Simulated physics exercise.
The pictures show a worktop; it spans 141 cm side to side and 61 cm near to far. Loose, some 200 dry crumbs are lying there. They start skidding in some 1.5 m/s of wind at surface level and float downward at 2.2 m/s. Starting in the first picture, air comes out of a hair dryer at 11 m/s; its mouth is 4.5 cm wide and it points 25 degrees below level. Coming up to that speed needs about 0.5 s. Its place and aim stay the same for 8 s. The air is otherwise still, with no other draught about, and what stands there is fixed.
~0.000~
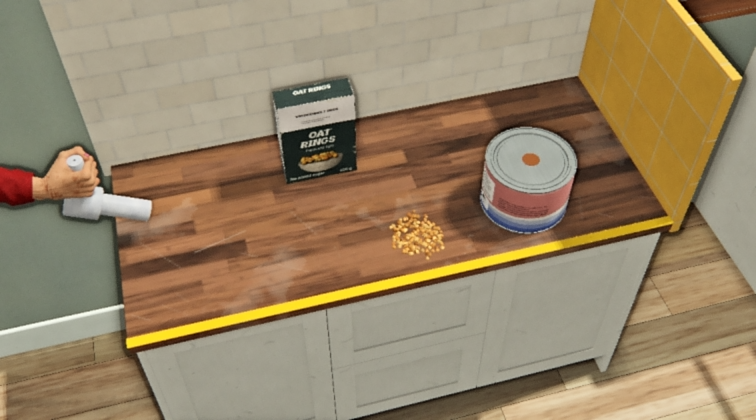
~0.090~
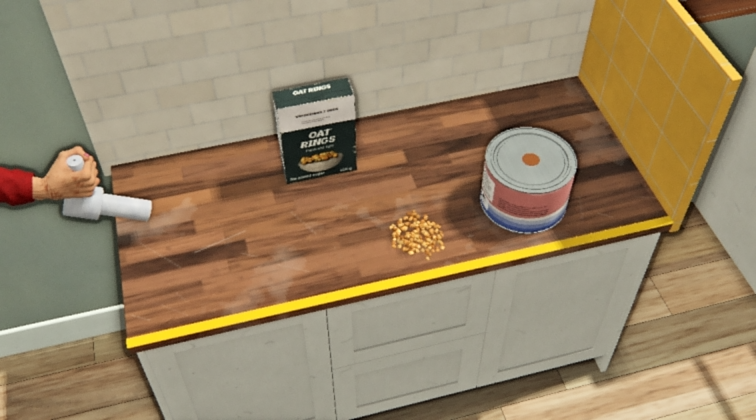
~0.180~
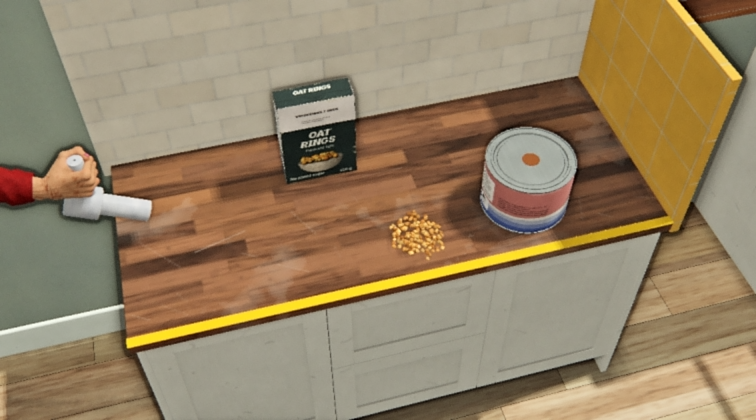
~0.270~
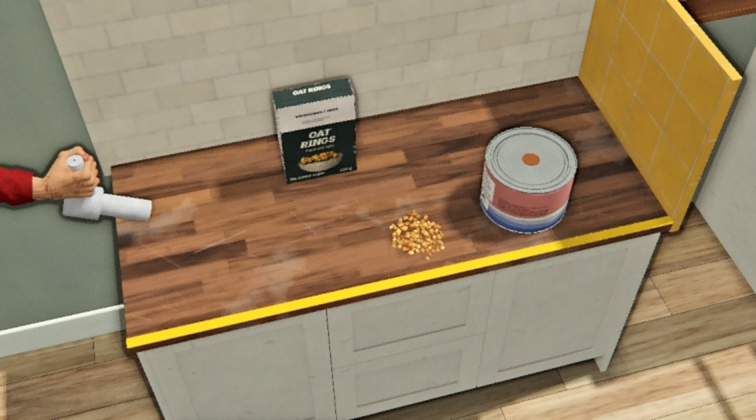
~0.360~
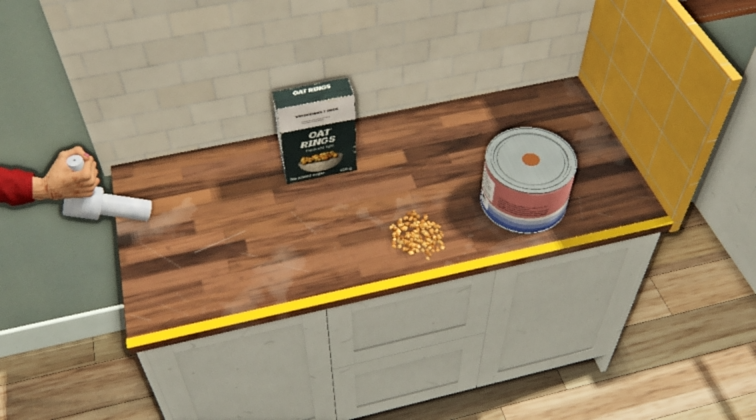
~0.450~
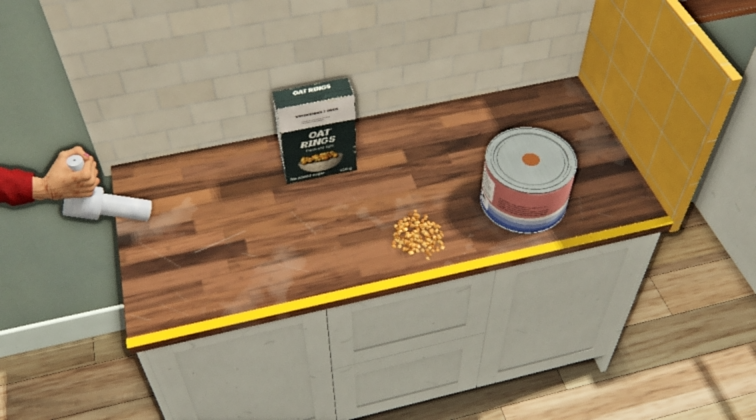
Nothing visibly moves, neither the golden crumbs, the red-sleeved hand gripping a white hair dryer at the left end, nor the camera. The place is a kitchen, seen from above at an angle, with a brown wooden worktop edged in yellow over pale cabinets. A dark green and white carton stands toward the back, the crumbs lie in a small pile near the front, and a large red, white and blue tin sits to their right beside a yellow panel.
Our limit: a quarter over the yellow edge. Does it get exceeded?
Loss there overshoots a quarter.
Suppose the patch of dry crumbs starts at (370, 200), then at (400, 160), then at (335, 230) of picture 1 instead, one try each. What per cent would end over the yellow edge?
Try by try: About 30 per cent, 4 per cent and 80 per cent.
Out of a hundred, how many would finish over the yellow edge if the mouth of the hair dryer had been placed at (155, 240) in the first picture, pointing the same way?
Near 80 per cent.
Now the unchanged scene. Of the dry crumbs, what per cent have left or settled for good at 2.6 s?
The share is near 90 per cent.
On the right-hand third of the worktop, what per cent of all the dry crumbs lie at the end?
Something close to 15 % ends up there.
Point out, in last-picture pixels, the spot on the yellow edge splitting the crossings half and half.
About (534, 255).
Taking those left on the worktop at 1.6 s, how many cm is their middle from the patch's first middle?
Roughly 35 cm.
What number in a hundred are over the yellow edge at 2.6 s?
It comes to around 80 %.
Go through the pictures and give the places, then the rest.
In the first frame, the middle of the dry crumbs is near (416, 235), none has stirred yet and the mouth of the hair dryer is at (149, 211).
In the second frame, the middle of the dry crumbs is near (416, 234), none has stirred yet and the yellow edge is centred on (416, 282).
In the third frame, the middle of the dry crumbs is near (416, 234), none has stirred yet, the top of a large tin is at (531, 159) and the top of a carton is at (313, 93).
In the fourth frame, the middle of the dry crumbs is near (416, 234) and none has stirred yet.
In the fifth frame, the middle of the dry crumbs is near (416, 234) and none has stirred yet.
In the sixth frame, the middle of the dry crumbs is near (416, 234) and none has stirred yet.
After 1.6 s, 82 % are over the yellow edge; the middle of those still in play is near (561, 237); 84 % have settled or left.
After 2.6 s, 83 % are over the yellow edge; the middle of those still in play is near (561, 237); 86 % have settled or left.
After 4.4 s, 86 % are over the yellow edge; 89 % have settled or left.
After 8.0 s, at the end, 86 % are over the yellow edge.
